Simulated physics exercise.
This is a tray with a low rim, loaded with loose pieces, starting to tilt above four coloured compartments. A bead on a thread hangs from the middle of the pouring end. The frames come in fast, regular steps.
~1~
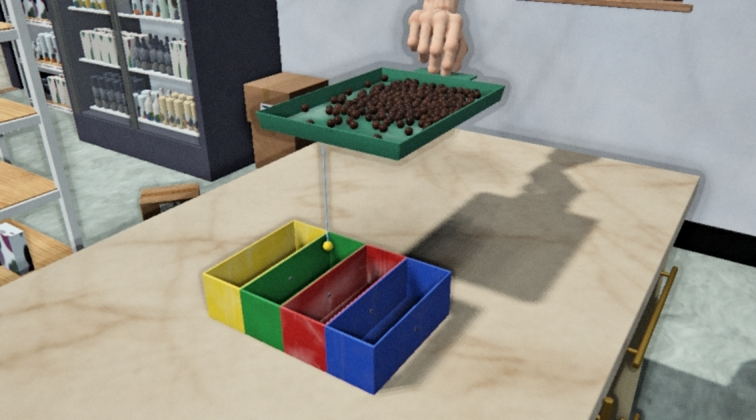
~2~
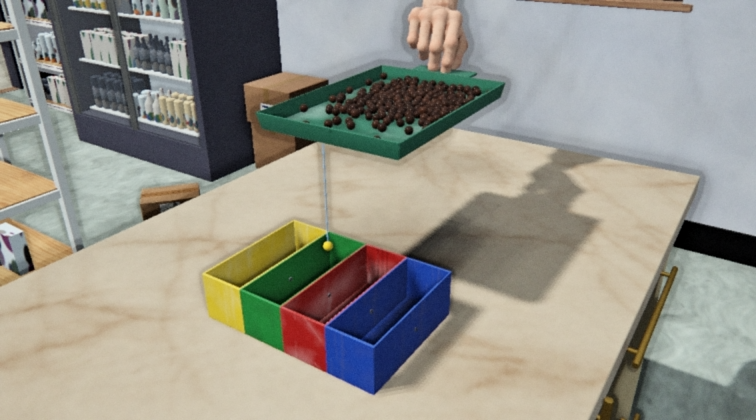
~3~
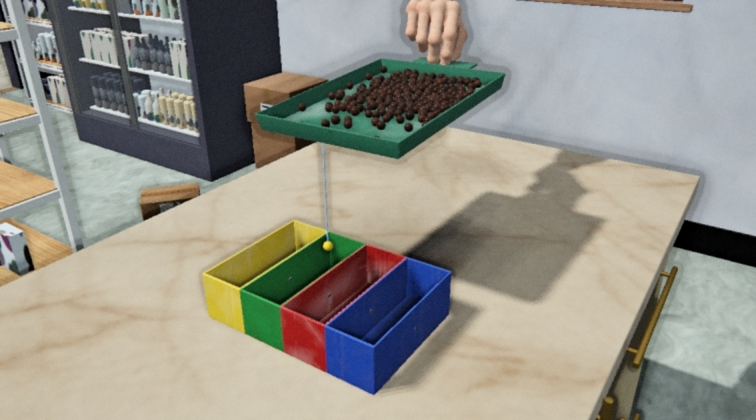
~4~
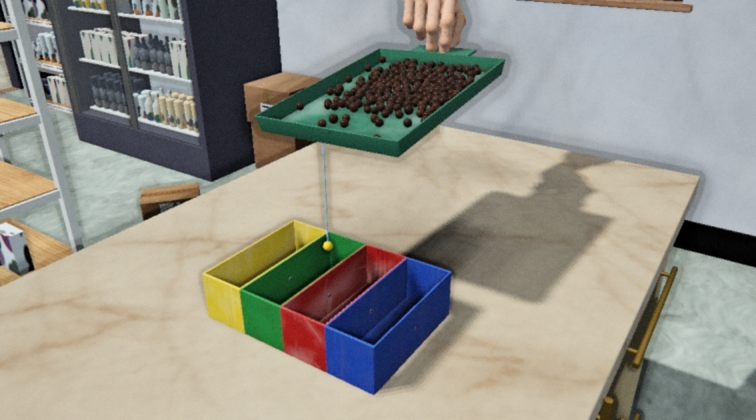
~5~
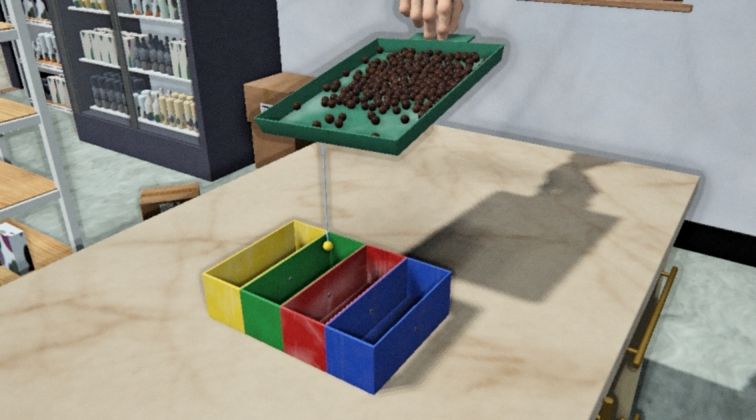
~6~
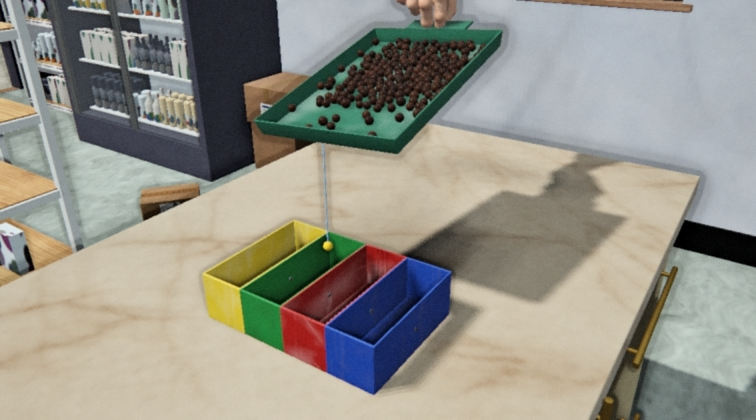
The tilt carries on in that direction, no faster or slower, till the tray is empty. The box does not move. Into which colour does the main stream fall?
The yellow one ends fullest.
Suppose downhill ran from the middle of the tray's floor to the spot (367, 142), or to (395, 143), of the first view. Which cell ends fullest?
The first try: The blue cell. The second: Blue.
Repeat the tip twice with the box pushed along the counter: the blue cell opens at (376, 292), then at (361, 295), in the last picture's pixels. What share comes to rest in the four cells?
About 90 and 90 per cent.
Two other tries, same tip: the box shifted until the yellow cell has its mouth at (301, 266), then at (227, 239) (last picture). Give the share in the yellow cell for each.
Near 20 % and 20 %.
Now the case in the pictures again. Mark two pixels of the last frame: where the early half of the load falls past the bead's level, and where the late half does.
Around (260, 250) and then (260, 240).
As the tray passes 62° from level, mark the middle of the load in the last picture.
Roughly at (298, 123).
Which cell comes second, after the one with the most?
It is the green one.
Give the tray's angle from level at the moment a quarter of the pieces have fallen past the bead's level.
Around 75° of tilt.
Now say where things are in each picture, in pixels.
In the first frame, corners of the pouring end at (261, 112) and (398, 142), level; middle of the load at (408, 103), chocolate balls; bead on its thread at (328, 246); yellow cell at (224, 299); green cell at (262, 316); red cell at (304, 335); blue cell at (350, 356).
In the second frame, corners of the pouring end at (260, 112) and (398, 141), level; middle of the load at (408, 101).
In the third frame, corners of the pouring end at (260, 113) and (397, 140), tipped barely, lowest at the left corner; middle of the load at (408, 96), a small part on the move.
In the fourth frame, corners of the pouring end at (259, 115) and (396, 139), tipped a little, lowest at the left corner; middle of the load at (407, 88), a small part on the move.
In the fifth frame, corners of the pouring end at (258, 117) and (395, 138), tipped a little, lowest at the left corner; middle of the load at (404, 80), a small part on the move.
In the sixth frame, corners of the pouring end at (258, 119) and (394, 137), tipped clearly, lowest at the left corner; middle of the load at (399, 74), nearly all on the move; yellow cell at (224, 299); green cell at (262, 316); red cell at (304, 335); blue cell at (350, 356).
Soon, tray tipped steeply; most on the tray; a small part in the yellow cell; a stray few in the green cell; a stray few in the red cell; a stray few in the blue cell; a small part falling or outside the box.
A while on, tray tipped past a quarter turn; a small part on the tray; about a third in the yellow cell; about a quarter in the green cell; a stray few in the blue cell; about a third falling or outside the box.
Towards the end, tray tipped past a quarter turn; about half in the yellow cell; about a quarter in the green cell; a stray few in the blue cell; a stray few in the red cell; about a quarter falling or outside the box.
Finally, tray tipped past a quarter turn; about half in the yellow cell; about a quarter in the green cell; a stray few in the blue cell; a stray few in the red cell; about a quarter outside the box.
